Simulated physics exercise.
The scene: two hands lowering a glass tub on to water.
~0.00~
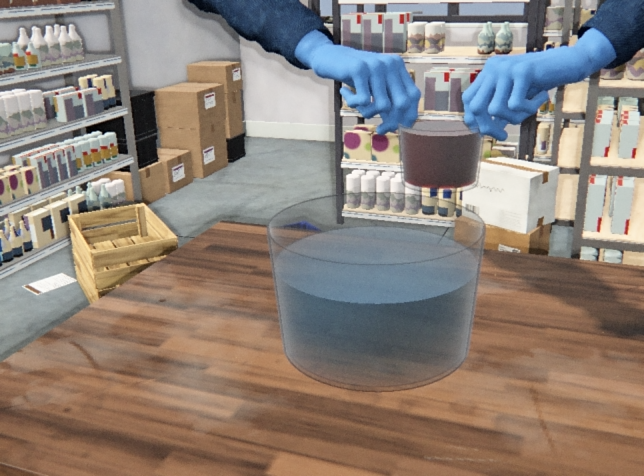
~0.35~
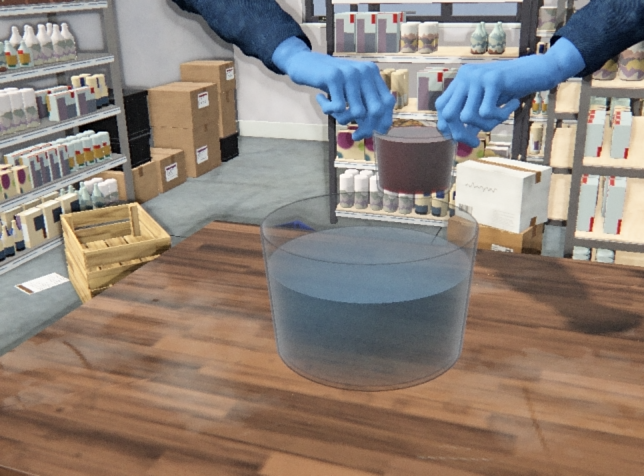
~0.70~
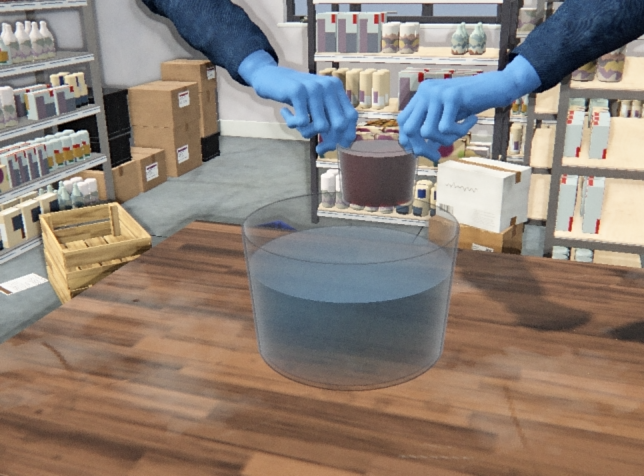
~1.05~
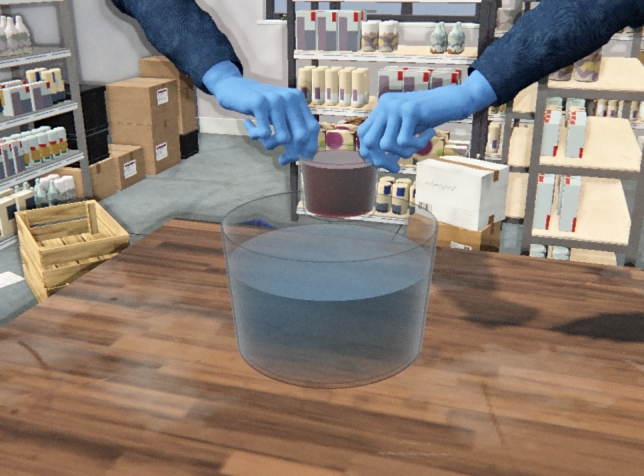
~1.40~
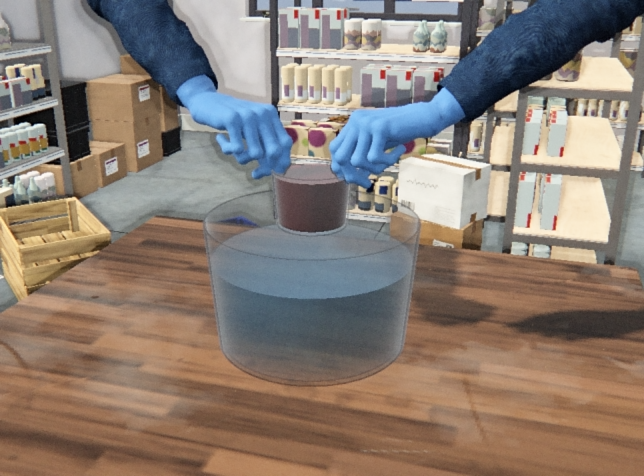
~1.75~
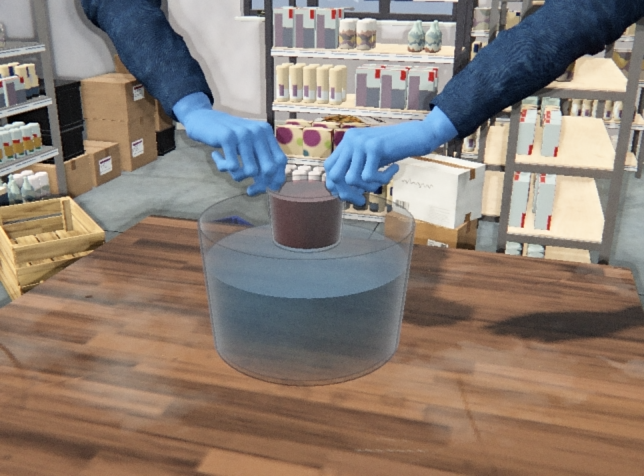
Two blue-gloved hands held a small tub of dark liquid above a wide, clear basin of water, then slowly lowered it inside the rim until it was just over the surface.
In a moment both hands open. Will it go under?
The tub goes under.
Around 2.2 s, the tub dips into the water.
Around 2.8 s, water pours in over its rim.
Around 5.0 s, the tub lies on the bottom.
